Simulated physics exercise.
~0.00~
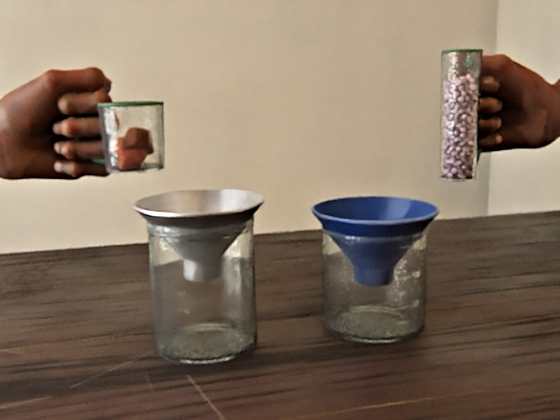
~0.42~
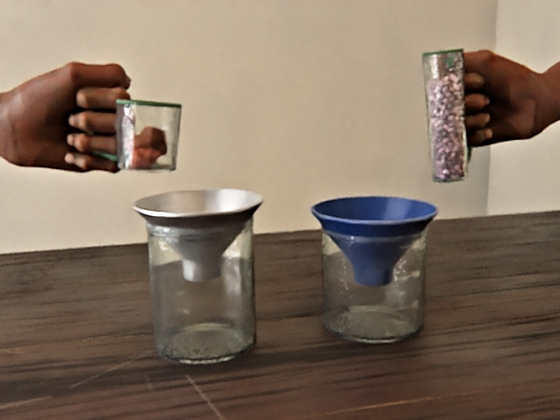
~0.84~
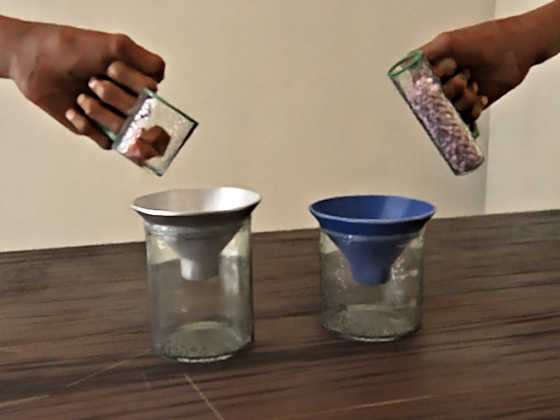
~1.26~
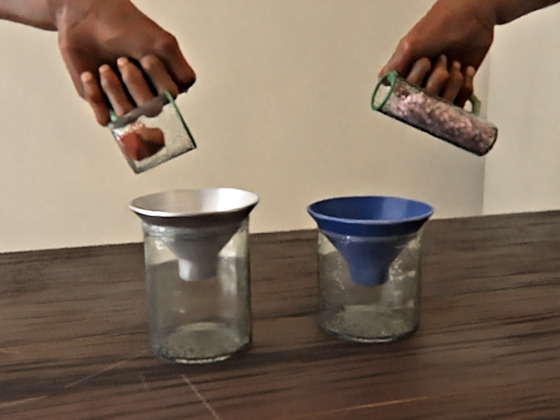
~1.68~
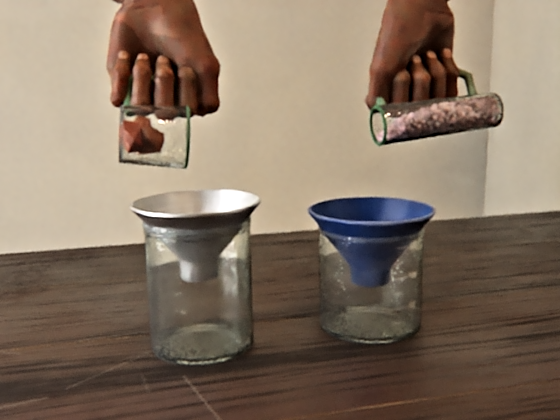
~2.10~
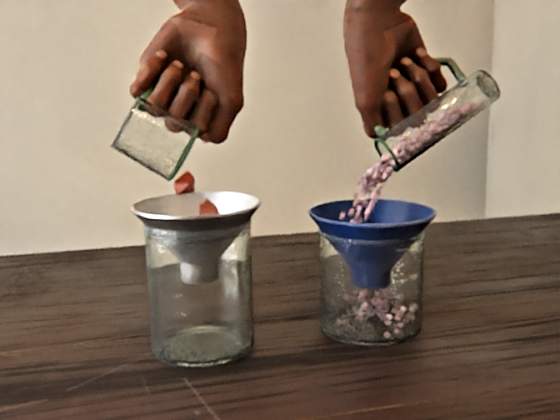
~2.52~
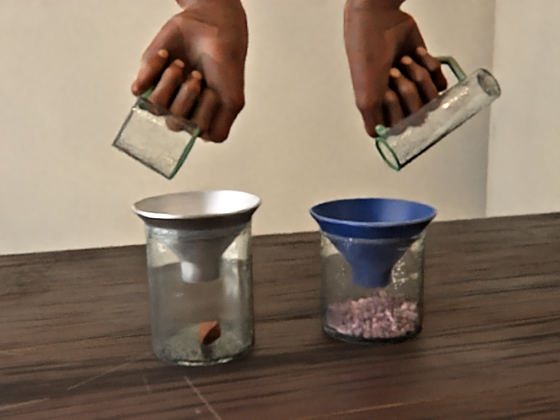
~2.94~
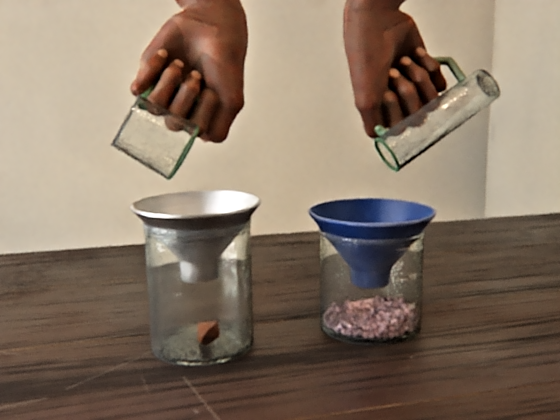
At first, two hands hold small glass cups above two jars on a dark wooden table, the left jar topped with a silver funnel and the right with a blue one. The left cup holds a few reddish chunks, while the right is filled with small pinkish bits. The hands tilt the cups onto their sides, then tip them further until everything pours out. The pinkish bits stream through the blue funnel and gather in a layer in the jar. On the left, one reddish chunk lies in the jar, while the rest stays stuck in the silver funnel.
